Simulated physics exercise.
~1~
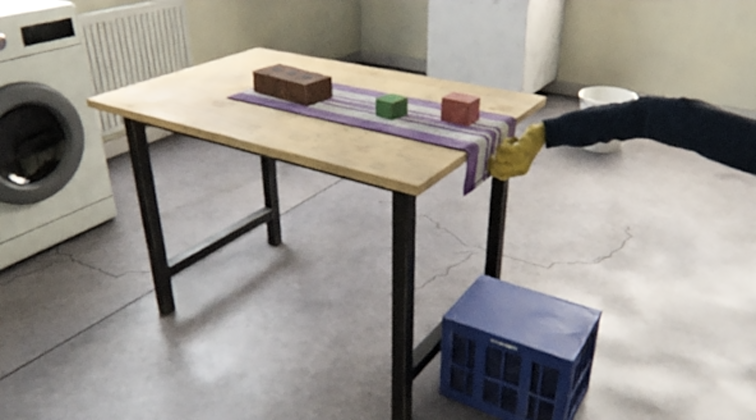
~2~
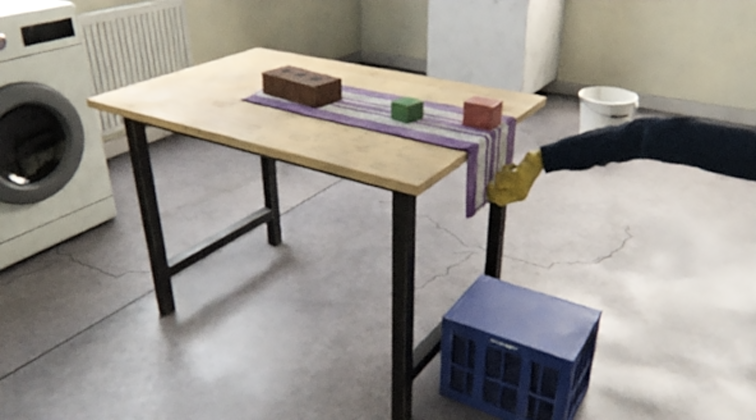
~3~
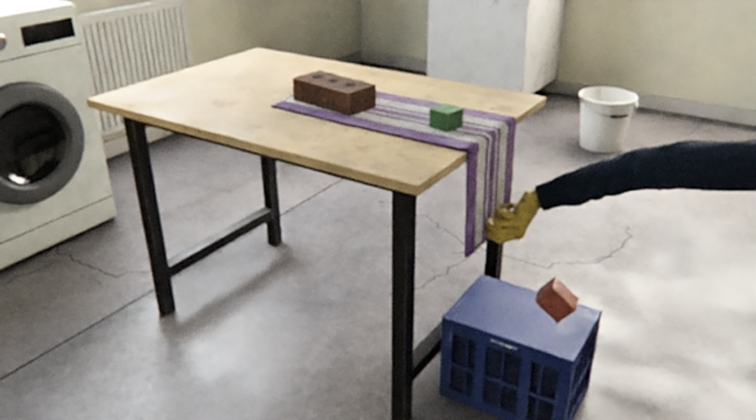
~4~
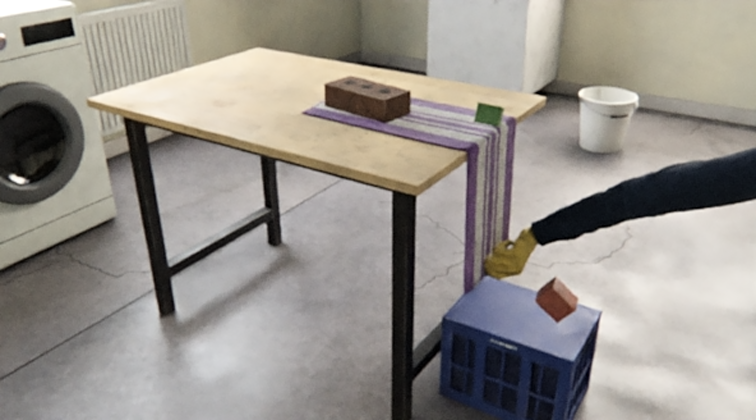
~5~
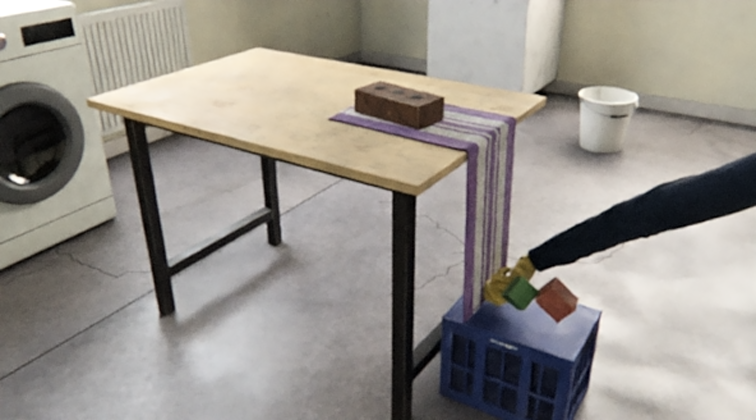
In a bare room with a washing machine and a radiator, a brick, a green block and a red block rest on a striped purple scarf laid over a wooden table. A yellow-gloved hand pulls the scarf down over the right end, carrying all three along. The red block goes over the edge first and lands on the blue crate below. As the pulling continues, the green block tips at the edge, then drops beside the red one. Finally, the hem reaches the crate, while the brick remains on the table.
